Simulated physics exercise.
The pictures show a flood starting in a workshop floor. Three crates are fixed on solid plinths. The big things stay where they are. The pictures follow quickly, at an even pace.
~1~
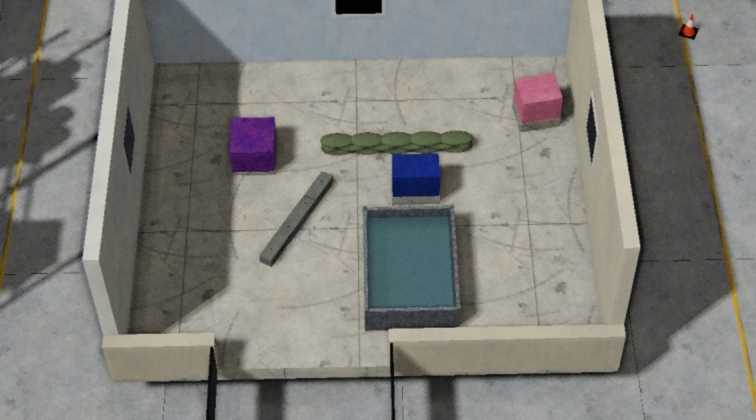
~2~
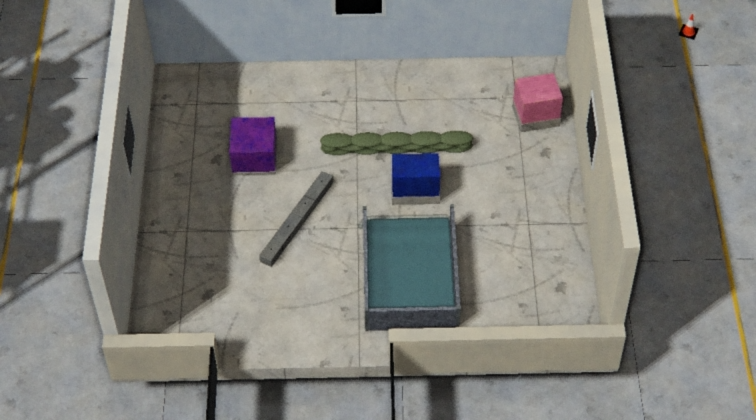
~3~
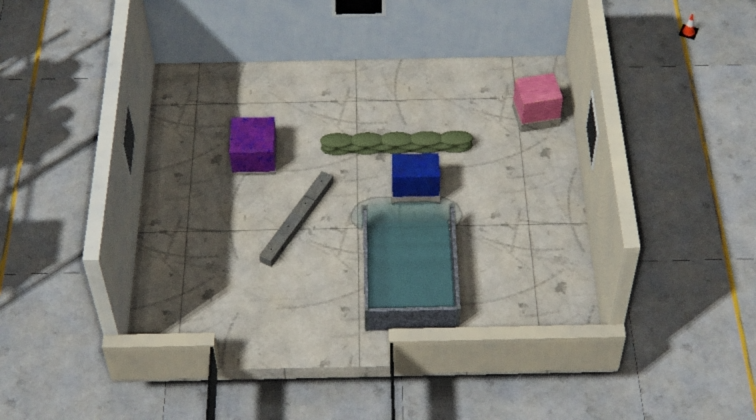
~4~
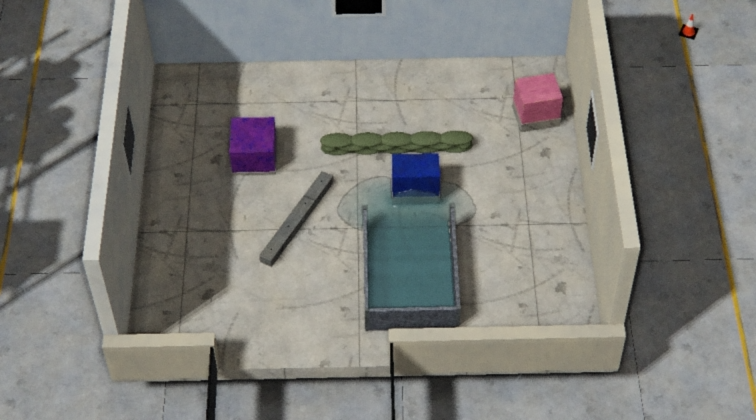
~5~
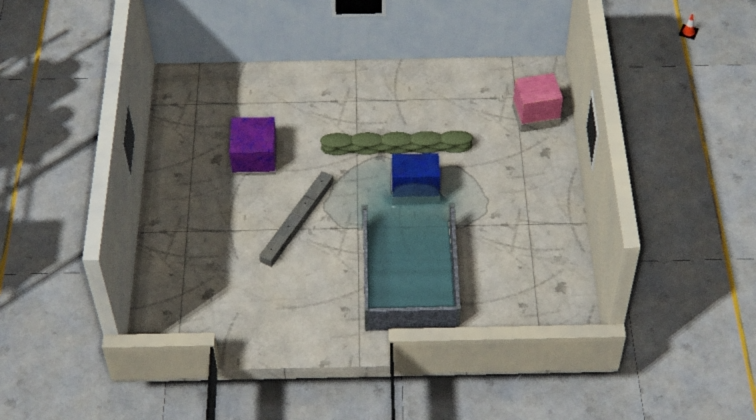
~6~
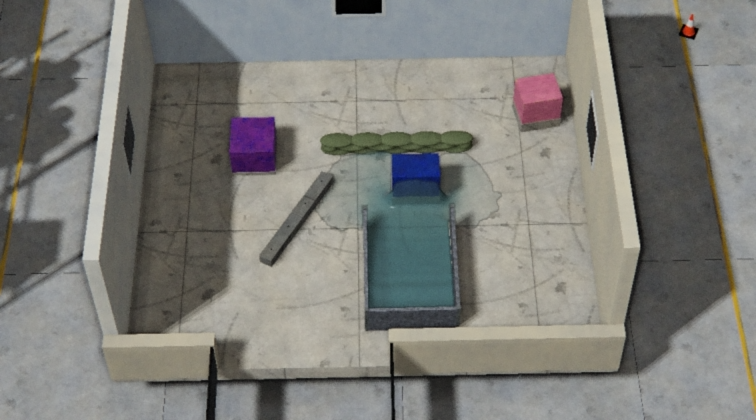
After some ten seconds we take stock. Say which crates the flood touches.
One by one: The purple crate gets wet; the pink crate stays dry; the blue crate gets wet.
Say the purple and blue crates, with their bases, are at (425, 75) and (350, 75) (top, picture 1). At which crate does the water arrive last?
The blue one.
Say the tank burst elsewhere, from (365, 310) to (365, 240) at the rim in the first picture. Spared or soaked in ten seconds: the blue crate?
Blue crate escapes it.
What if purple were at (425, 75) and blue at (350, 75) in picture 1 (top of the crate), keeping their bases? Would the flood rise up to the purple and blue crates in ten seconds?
My reading: The purple crate escapes it; the blue crate keeps dry.
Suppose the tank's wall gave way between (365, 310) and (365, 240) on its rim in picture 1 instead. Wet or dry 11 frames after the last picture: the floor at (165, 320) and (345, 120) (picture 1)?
One after the other: Awash, not flooded.
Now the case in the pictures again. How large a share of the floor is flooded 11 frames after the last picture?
Near 25 in a hundred.
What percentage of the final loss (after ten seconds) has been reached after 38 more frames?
Roughly 40 per cent.
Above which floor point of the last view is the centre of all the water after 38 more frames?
Around (415, 202).
A moment on, water covers 15 % of the floor; the purple crate water round its plinth, the pink crate water round its plinth, the blue crate water round its plinth.
Next, water covers 25 % of the floor; the purple crate water round its plinth, the pink crate water round its plinth, the blue crate water round its plinth.
Then, water covers 40 % of the floor; the purple crate water round its plinth, the pink crate water round its plinth, the blue crate water round its plinth.
Later, water covers 60 % of the floor; the purple crate water round its plinth, the pink crate water round its plinth, the blue crate water round its plinth.
In the end, water covers 80 % of the floor; the purple crate was topped, the pink crate stayed above the water, the blue crate was topped.
